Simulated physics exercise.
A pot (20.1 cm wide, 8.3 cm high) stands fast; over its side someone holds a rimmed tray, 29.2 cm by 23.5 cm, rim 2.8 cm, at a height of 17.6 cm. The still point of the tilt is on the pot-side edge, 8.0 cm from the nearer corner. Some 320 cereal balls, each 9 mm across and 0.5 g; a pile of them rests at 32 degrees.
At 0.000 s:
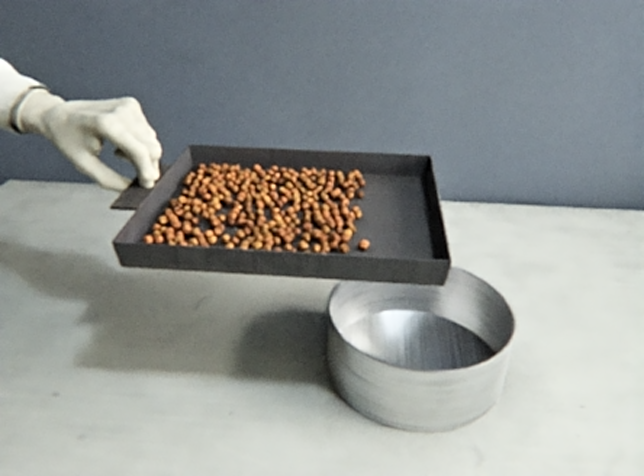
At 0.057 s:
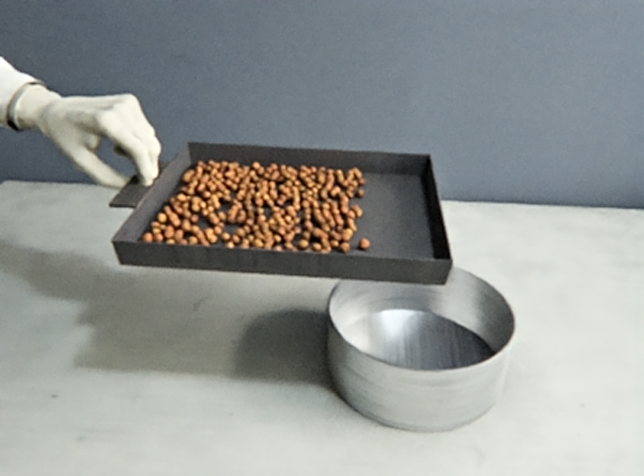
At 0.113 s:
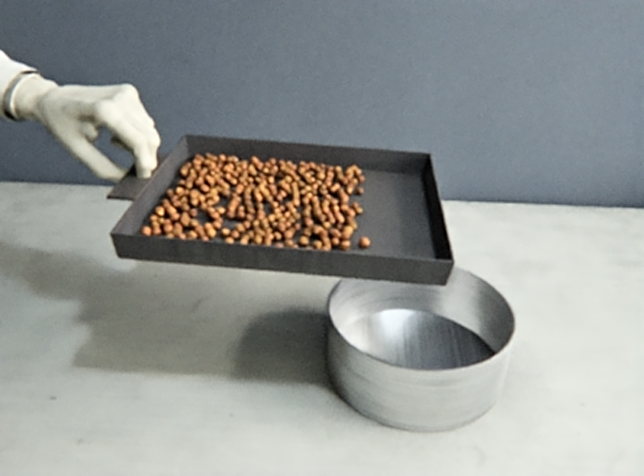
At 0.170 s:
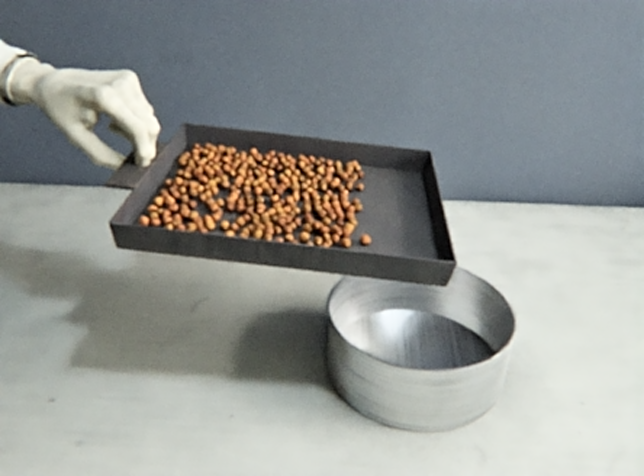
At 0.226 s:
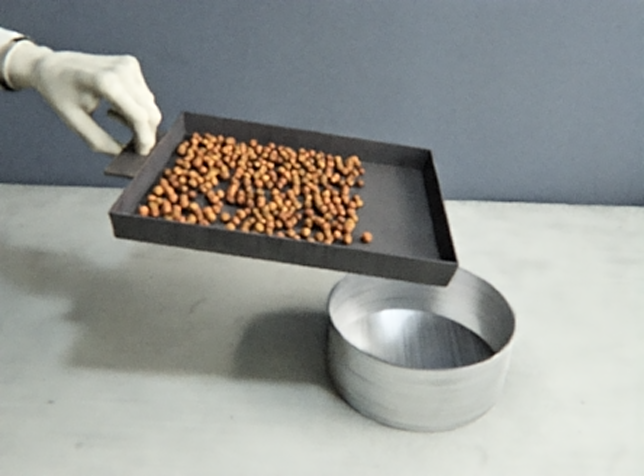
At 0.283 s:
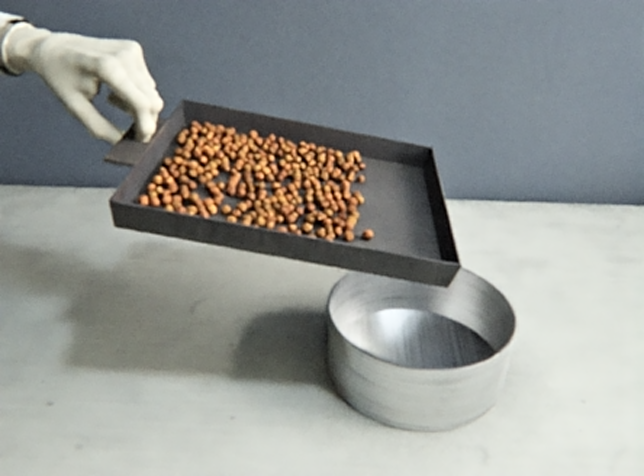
On a pale tabletop, a hand at the left slowly raised its end of a dark rimmed tray, slanting it toward a metal pot at the right, while the brown balls kept their places on it.
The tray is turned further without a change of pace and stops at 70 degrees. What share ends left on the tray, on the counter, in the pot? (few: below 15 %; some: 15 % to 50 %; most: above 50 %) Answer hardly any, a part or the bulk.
Tray: The bulk, counter: Hardly any, pot: Hardly any.
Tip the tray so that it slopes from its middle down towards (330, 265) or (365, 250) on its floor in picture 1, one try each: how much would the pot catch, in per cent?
About 0 and 0 per cent.
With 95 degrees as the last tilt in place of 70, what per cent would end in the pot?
It would be near 60 per cent.
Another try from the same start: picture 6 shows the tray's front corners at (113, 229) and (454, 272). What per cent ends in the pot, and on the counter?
Pot 0, counter 0.
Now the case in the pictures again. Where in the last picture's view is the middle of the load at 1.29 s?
Near (421, 196).
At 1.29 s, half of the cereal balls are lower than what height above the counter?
About 22 cm.
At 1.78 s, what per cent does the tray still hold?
About 100 per cent.
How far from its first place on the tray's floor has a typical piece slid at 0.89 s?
Some 12 cm.
Then, at 0.89 s, tilt 39 degrees; the tray holds 100 %, the pot 0 %.
After 1.29 s, tilt 57 degrees; the tray holds 100 %, the pot 0 %.
Then, at 1.78 s, tilt 70 degrees; the tray holds 100 %, the pot 0 %.
At rest (2.6 s), tray 95 %, counter 0 %, pot 0 %.
